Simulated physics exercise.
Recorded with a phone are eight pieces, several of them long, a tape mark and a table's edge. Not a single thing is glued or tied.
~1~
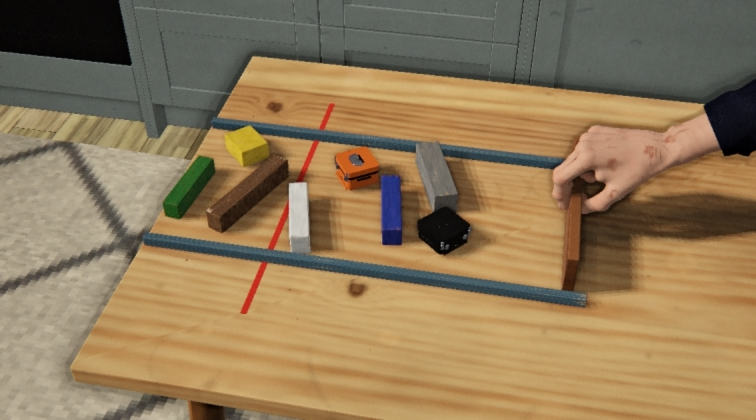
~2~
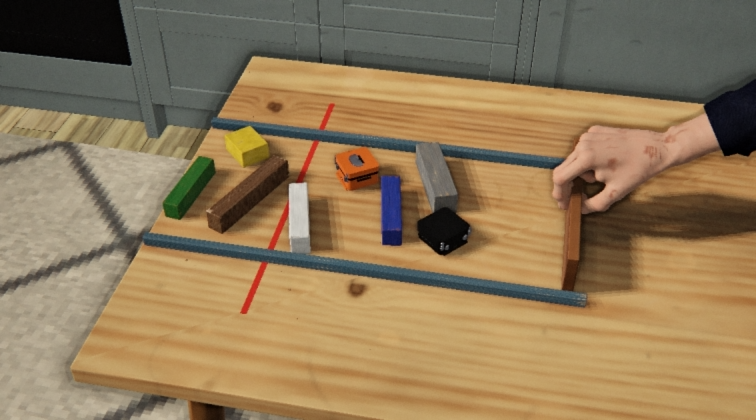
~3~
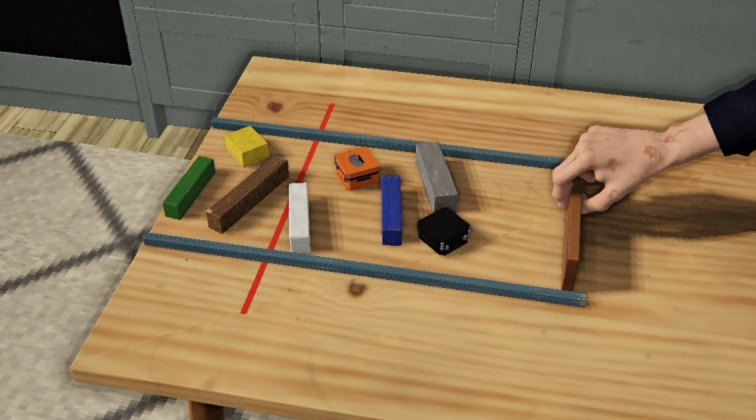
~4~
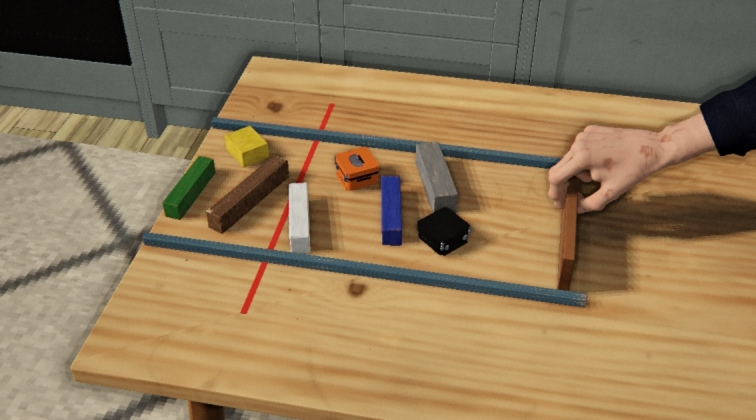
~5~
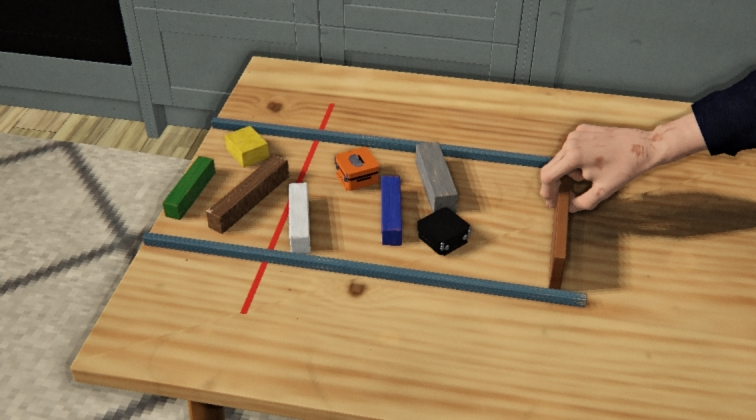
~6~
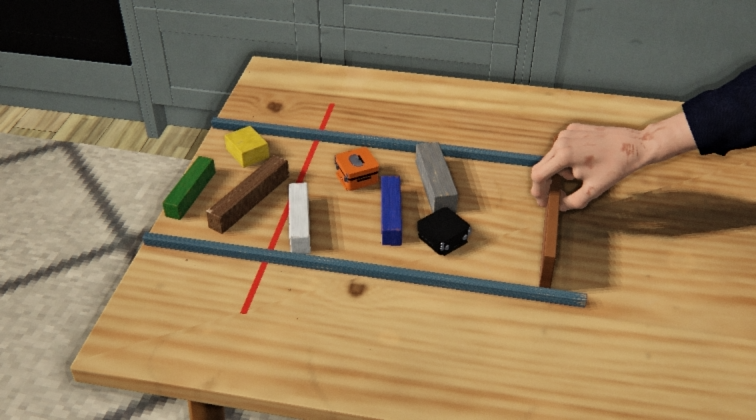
The clip opens on a wooden table where eight objects, including green, brown, white, blue and grey bars, lie between two blue rails, some beyond a red line. A hand at the right holds an upright brown board still, then slides it slightly left, while the objects stay in place.
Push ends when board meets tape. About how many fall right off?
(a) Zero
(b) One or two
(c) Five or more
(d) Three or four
The answer is a.
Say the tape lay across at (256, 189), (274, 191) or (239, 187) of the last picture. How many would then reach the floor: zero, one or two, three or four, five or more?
Number fallen at each tape, in order - just one or two, one to two, three to four.
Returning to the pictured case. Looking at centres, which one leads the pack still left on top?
It's the green bar that ends up nearest.
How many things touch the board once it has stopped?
Counting them up gives 2.
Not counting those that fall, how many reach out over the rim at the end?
Tally: 0.
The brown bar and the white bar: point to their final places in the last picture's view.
Final centres, first then second: (213, 186), (218, 204).
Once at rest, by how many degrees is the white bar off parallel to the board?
It sits some 10° out of line.
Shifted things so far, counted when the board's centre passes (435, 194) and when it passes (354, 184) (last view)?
First 3 and then 5.
Soon after, none off yet; green bar at rest near (190, 187); yellow block at rest near (247, 147); brown bar at rest near (249, 193).
At rest, the number that fall off is zero.
